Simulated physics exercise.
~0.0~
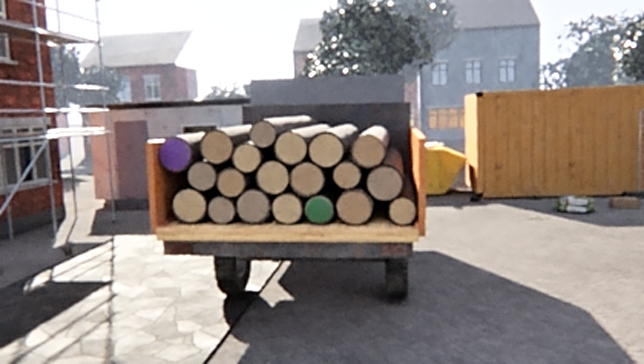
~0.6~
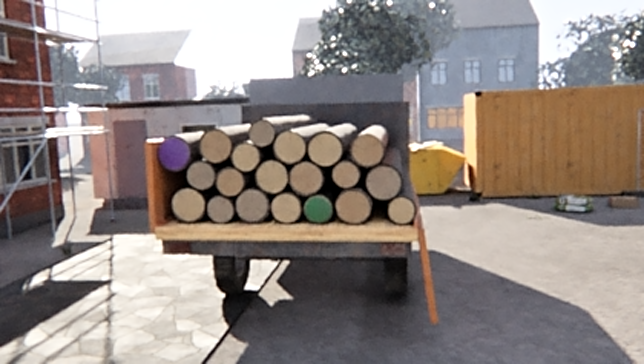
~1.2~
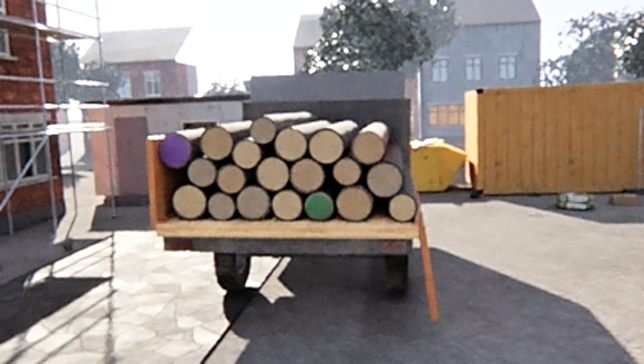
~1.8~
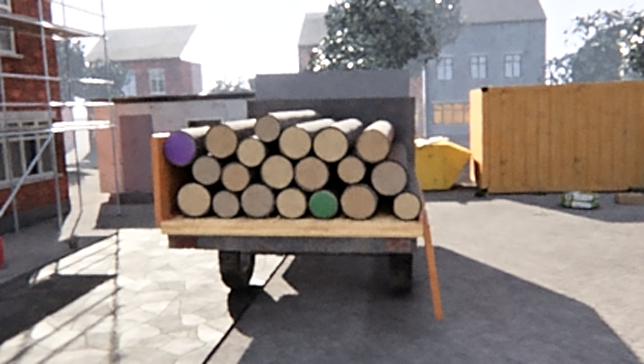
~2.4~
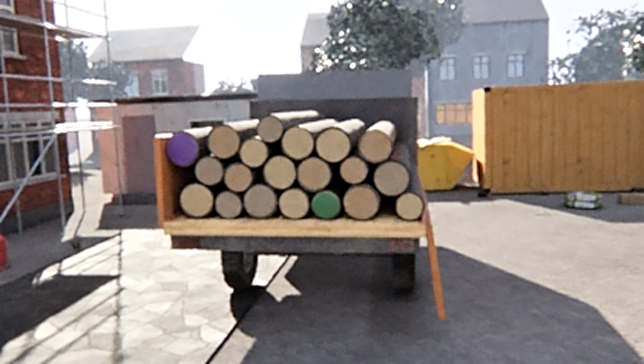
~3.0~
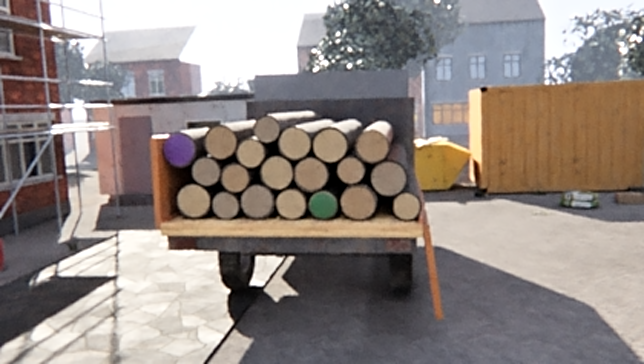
A flatbed lorry stands in a sunlit yard, seen from behind by a slightly swaying camera, with brick buildings and scaffolding to the left and a yellow container to the right. Logs are stacked on its deck with their ends facing the viewer, one painted purple at the upper left and one green in the bottom row, right of centre. The orange side board on the right swings out and down, and hangs beside the deck, while the left board stays upright. The logs barely move, and the whole stack, purple and green ones included, remains aboard at the end.
